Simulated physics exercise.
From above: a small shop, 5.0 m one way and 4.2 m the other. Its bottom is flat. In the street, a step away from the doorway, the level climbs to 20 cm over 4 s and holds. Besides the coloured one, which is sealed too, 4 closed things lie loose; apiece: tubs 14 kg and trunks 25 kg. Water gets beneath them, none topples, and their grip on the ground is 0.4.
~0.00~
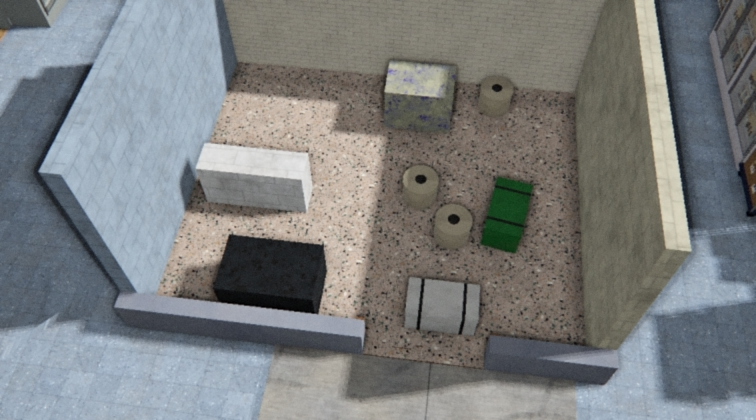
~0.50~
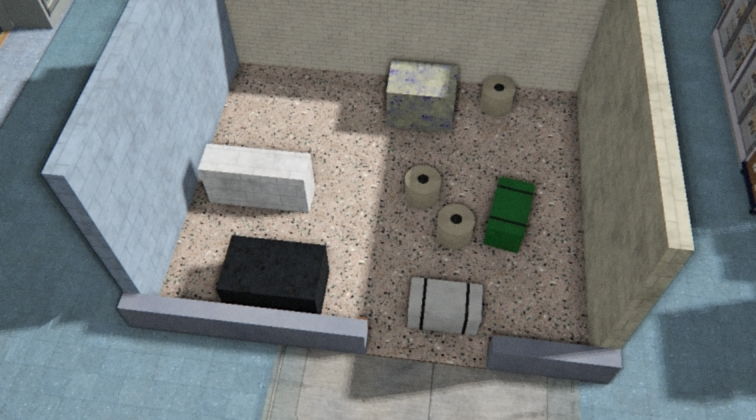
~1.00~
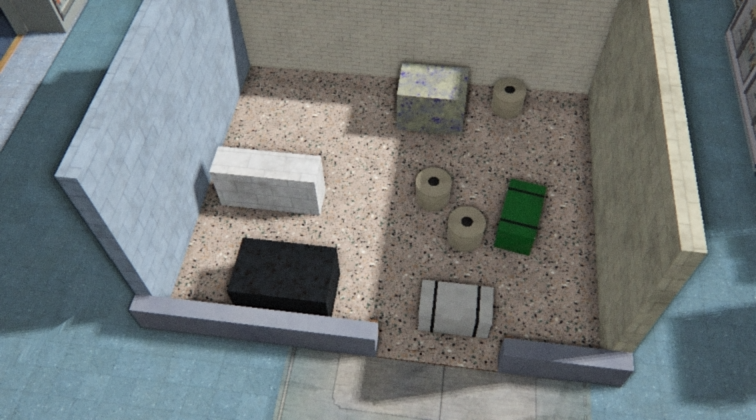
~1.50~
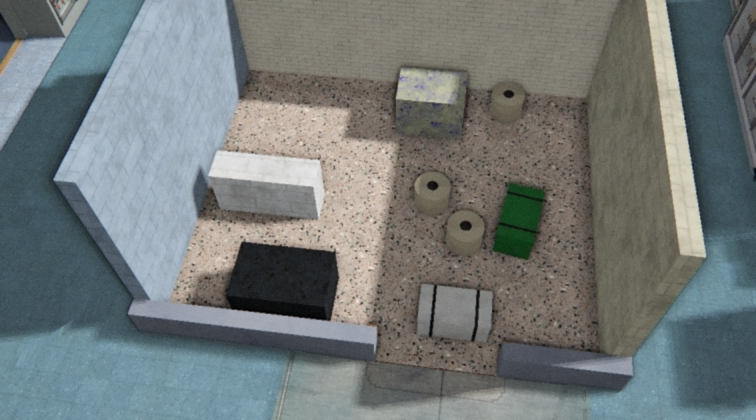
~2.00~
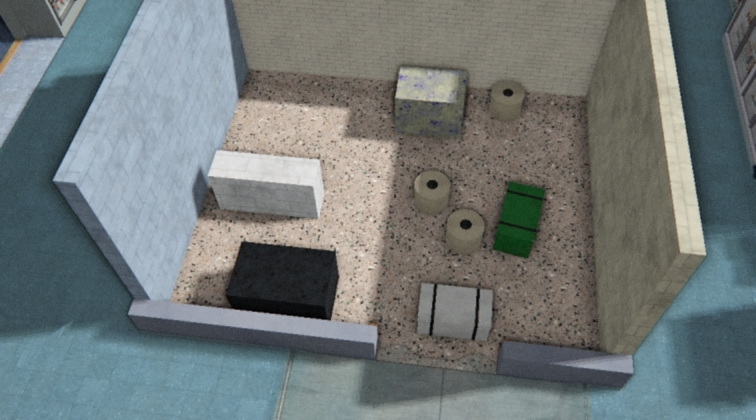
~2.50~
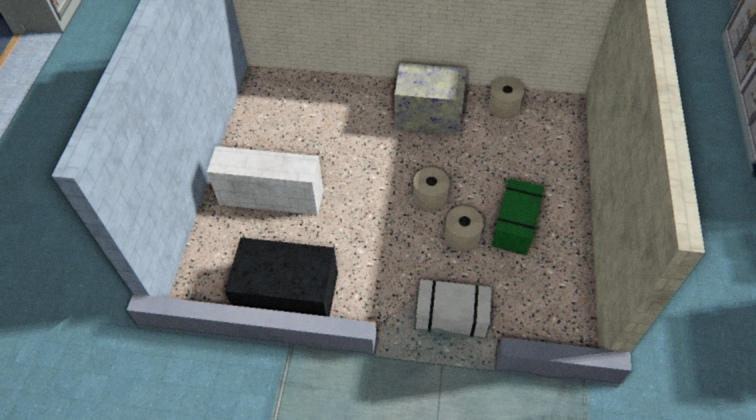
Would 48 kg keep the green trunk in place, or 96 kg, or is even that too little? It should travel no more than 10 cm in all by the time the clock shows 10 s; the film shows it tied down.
For it, the lower weight is enough.
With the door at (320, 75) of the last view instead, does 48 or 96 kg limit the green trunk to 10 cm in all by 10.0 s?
Then the lower weight is enough.
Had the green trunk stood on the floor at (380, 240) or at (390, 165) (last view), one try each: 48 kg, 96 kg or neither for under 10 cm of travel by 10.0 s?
In that order: The smaller is enough; the smaller is enough.
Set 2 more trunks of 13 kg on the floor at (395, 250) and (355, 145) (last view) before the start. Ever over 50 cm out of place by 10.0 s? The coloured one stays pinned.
In that order: Over, more.
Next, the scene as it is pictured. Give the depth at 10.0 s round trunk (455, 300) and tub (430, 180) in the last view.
About 9 and 8 cm.
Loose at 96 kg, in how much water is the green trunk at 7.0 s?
Roughly 6 cm.
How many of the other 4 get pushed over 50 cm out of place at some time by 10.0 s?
That makes 3.
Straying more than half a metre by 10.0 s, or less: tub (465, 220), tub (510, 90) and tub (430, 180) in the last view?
In turn: More, less, over.
After 3.5 s the green trunk would be 0 cm from its start with 48 kg and 0 cm from its start with 96 kg; 0 cm of water round it then.
After 4.5 s the green trunk would be 0 cm from its start with 48 kg and 0 cm from its start with 96 kg; 0 cm of water round it then.
After 7.0 s the green trunk would be 0 cm from its start with 48 kg and 0 cm from its start with 96 kg; 6 cm of water round it then.
After 10.0 s the green trunk would be 0 cm from its start with 48 kg and 0 cm from its start with 96 kg; 6 cm of water round it then.
